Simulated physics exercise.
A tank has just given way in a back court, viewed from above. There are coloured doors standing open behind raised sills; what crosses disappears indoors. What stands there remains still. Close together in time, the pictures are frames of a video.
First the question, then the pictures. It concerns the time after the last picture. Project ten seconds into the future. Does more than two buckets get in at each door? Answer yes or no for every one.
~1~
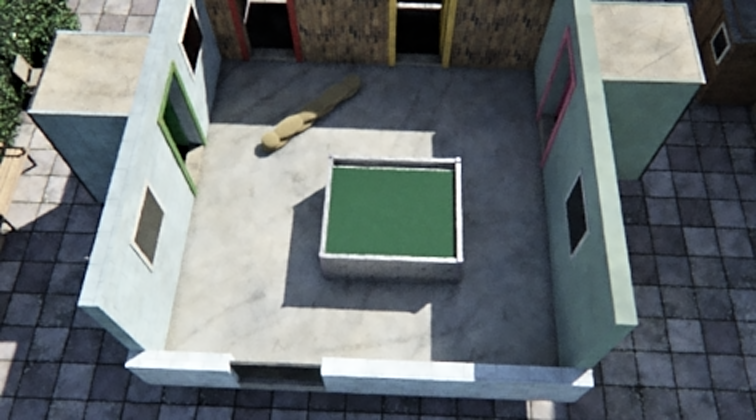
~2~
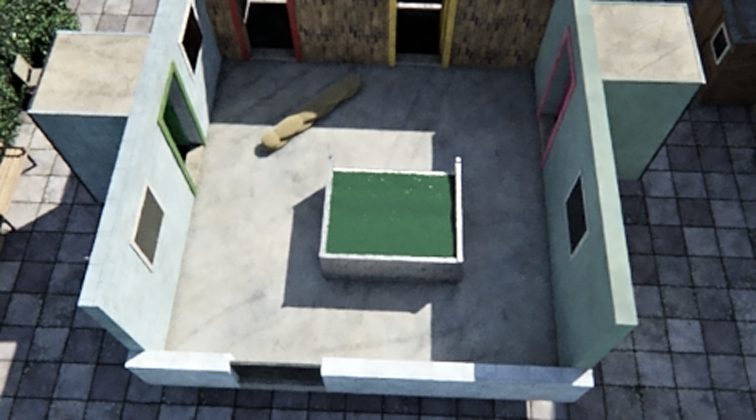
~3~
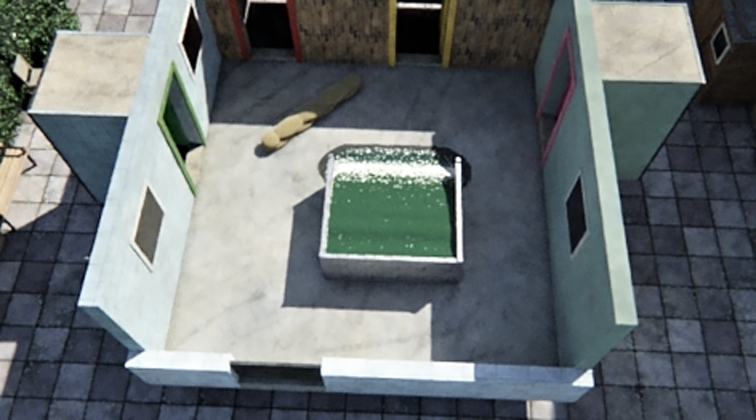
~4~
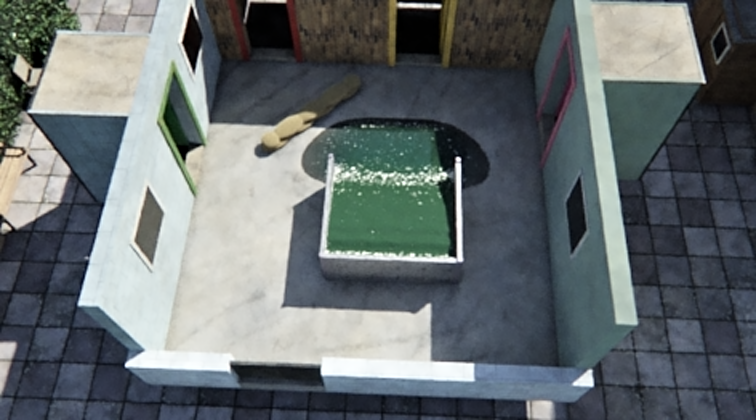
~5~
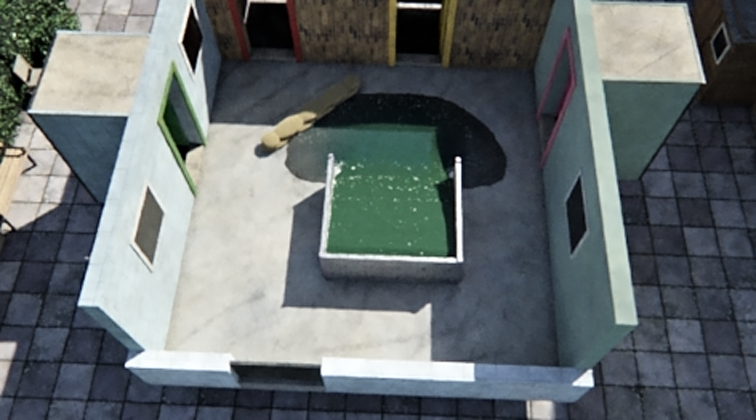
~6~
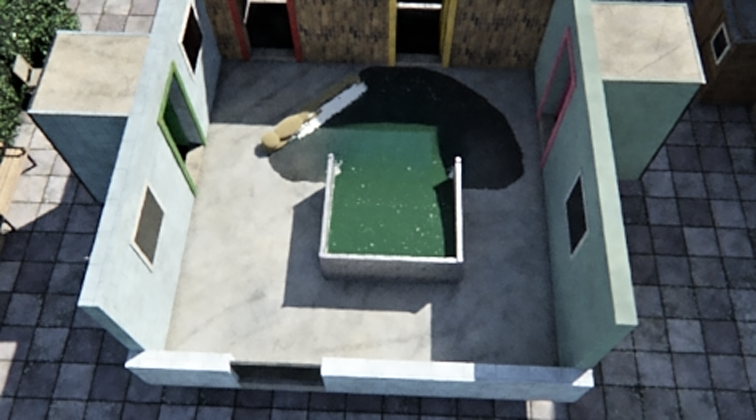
Pink door: No, green door: No, yellow door: Yes, red door: No.
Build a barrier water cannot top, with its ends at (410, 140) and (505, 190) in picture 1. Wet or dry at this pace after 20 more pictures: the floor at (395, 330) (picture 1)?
Answer: That point is left unsoaked.
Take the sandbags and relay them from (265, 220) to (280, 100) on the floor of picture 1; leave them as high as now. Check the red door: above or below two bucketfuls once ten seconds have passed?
Red door: Exceeds the limit.
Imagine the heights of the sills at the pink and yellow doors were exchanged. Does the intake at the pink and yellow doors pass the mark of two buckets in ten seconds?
Expected: Pink door tops the limit; yellow door tops the limit.
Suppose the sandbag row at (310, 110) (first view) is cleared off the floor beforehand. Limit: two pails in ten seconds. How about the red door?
My reading: The red one lets more in.
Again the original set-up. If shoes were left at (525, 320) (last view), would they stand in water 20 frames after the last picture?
Call it spared.
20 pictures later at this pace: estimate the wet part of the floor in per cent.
I reckon around 60 %.
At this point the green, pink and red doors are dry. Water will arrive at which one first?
I'd say it's the pink one.
A moment on, water covers 30 % of the floor; the pink door wet at the sill, nothing in, the green door not reached, the yellow door far over two buckets in, the red door not reached.
Next, water covers 40 % of the floor; the pink door wet at the sill, nothing in, the green door wet at the sill, nothing in, the yellow door far over two buckets in, the red door wet at the sill, nothing in.
Then, water covers 60 % of the floor; the pink door wet at the sill, nothing in, the green door wet at the sill, nothing in, the yellow door far over two buckets in, the red door wet at the sill, nothing in.
Later, water covers 90 % of the floor; the pink door wet at the sill, nothing in, the green door wet at the sill, nothing in, the yellow door far over two buckets in, the red door wet at the sill, nothing in.
In the end, water covers 95 % of the floor; the pink door wet at the sill, nothing in, the green door wet at the sill, nothing in, the yellow door far over two buckets in, the red door wet at the sill, nothing in.
